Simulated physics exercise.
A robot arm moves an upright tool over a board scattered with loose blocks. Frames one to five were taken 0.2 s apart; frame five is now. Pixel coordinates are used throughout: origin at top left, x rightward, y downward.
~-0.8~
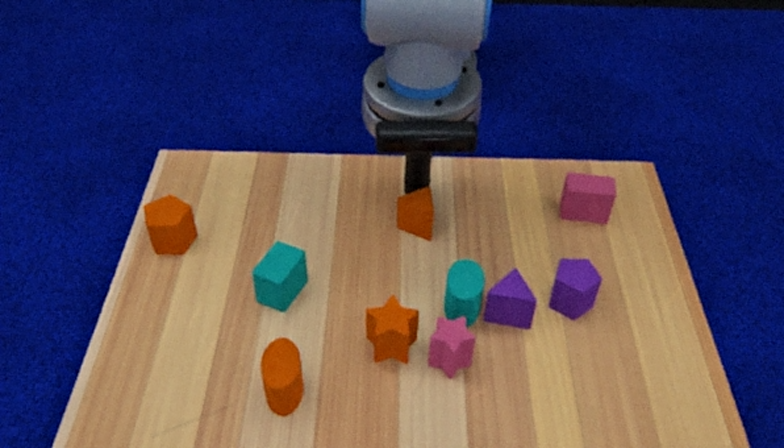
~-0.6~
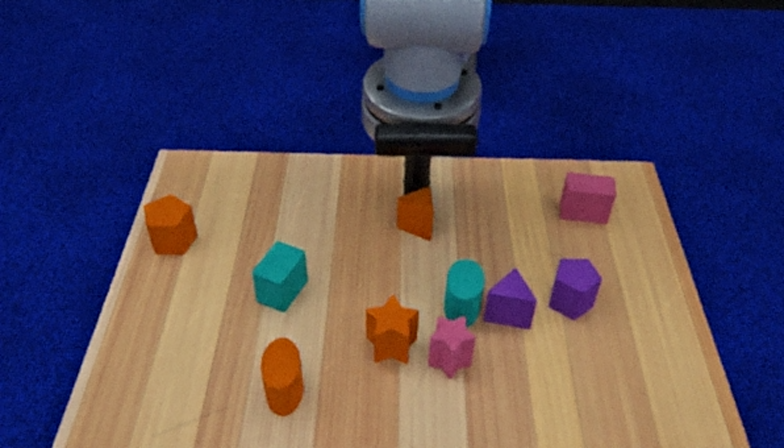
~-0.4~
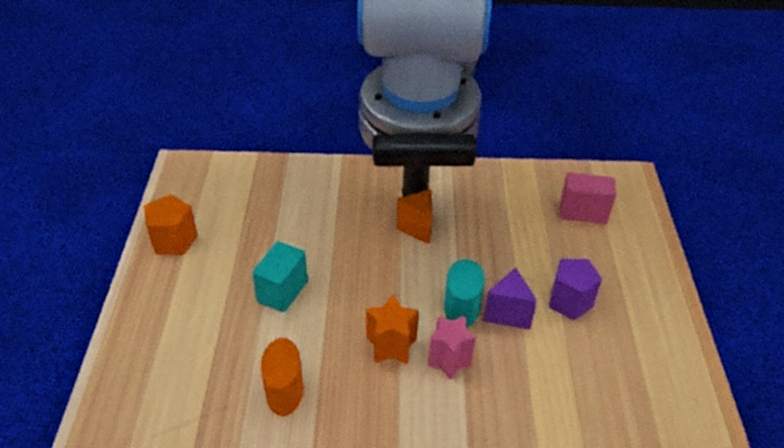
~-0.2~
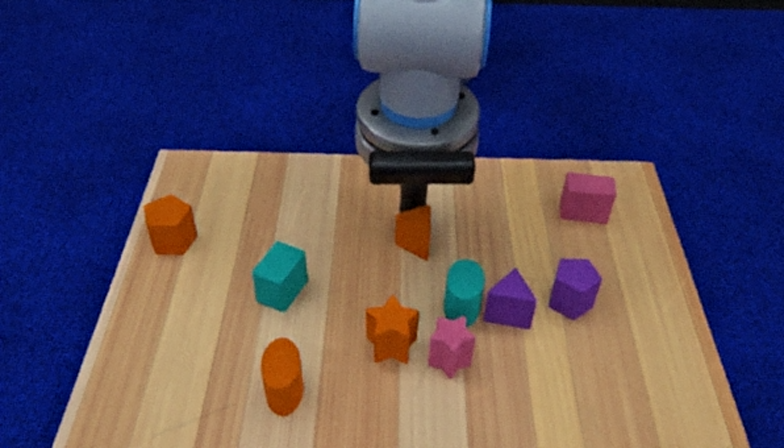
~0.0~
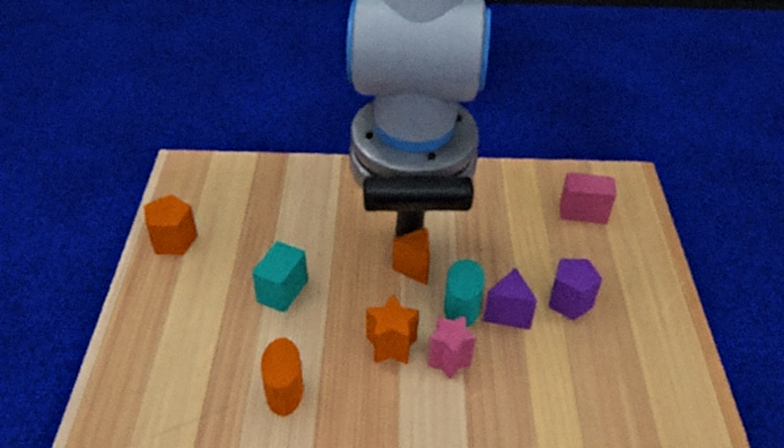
Robot arm lowering its black tool toward the viewer, pushing an orange three-sided block a short way down the wooden board.
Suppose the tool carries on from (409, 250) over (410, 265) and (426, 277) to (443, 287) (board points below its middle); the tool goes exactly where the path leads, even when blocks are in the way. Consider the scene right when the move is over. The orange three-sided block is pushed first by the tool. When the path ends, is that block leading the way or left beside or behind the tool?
I predict the tool has moved past it.
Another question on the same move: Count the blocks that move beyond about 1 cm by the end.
By the end of the path, one block has moved more than about a centimetre.
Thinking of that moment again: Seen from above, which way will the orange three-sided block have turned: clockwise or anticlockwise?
Looking down: Clockwise.
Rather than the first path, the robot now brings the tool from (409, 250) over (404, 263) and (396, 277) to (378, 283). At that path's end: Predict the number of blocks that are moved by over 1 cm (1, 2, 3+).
The result: One block.
On the path given first. Halfway along, tool (418, 264); orange three-sided block (420, 263), turned 25° clockwise.
At the end, tool (444, 280); orange three-sided block (426, 274), turned 55° clockwise; turquoise oval block (469, 281); purple three-sided block not moved.
